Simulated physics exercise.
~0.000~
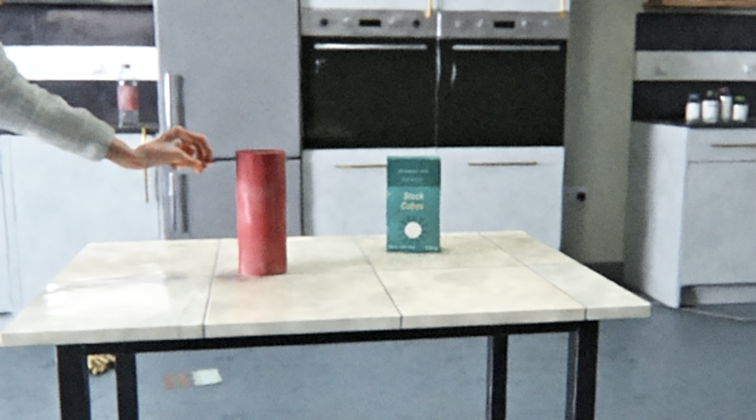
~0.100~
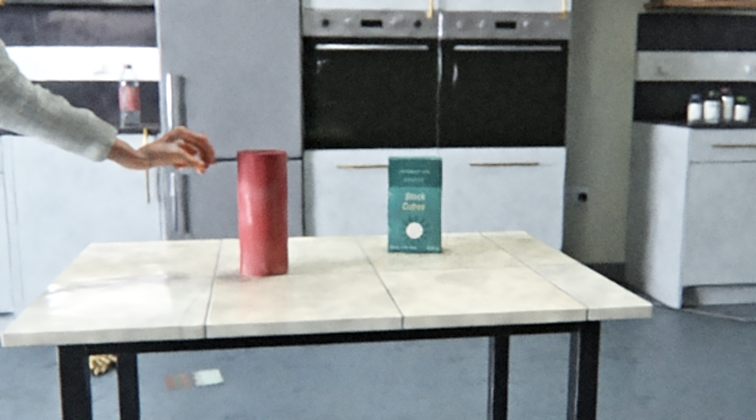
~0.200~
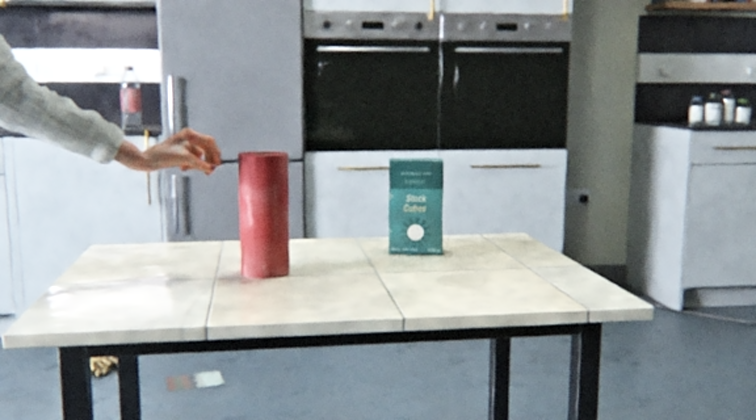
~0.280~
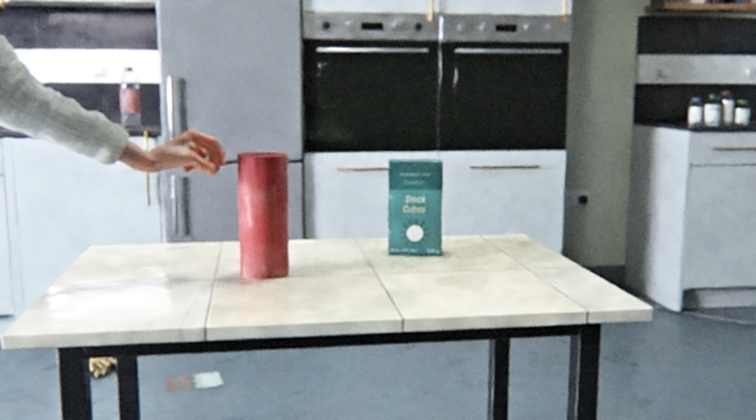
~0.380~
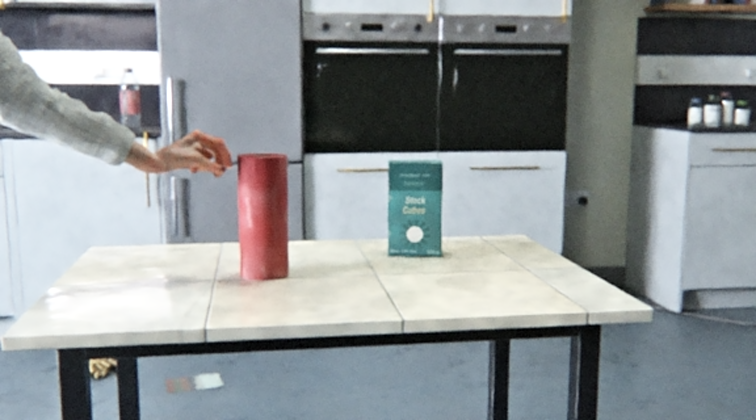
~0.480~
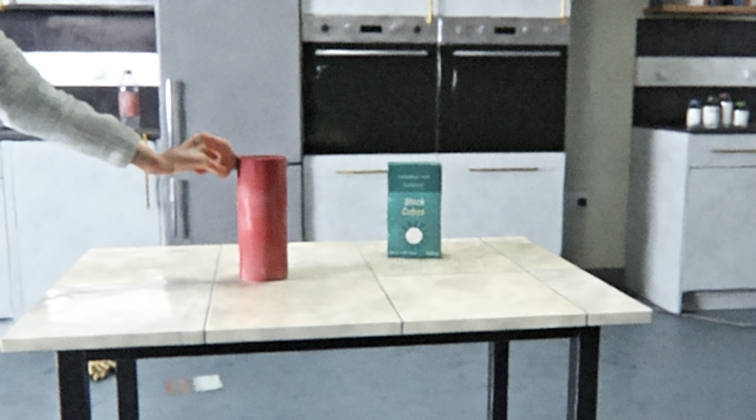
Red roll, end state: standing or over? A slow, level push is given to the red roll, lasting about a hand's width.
It is upset.
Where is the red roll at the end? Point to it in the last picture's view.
End point in the final view: About (354, 250).
Around 0.88 s, red roll rocked 11° from its first pose near (275, 214).
Around 1.48 s, red roll rocked 37° from its first pose near (304, 214).
Around 1.68 s, red roll on its side near (349, 248).
Finally (2.2 s), down or leaning hard on the table, red roll. Final places as the last picture's camera would see them, red roll near (354, 250).
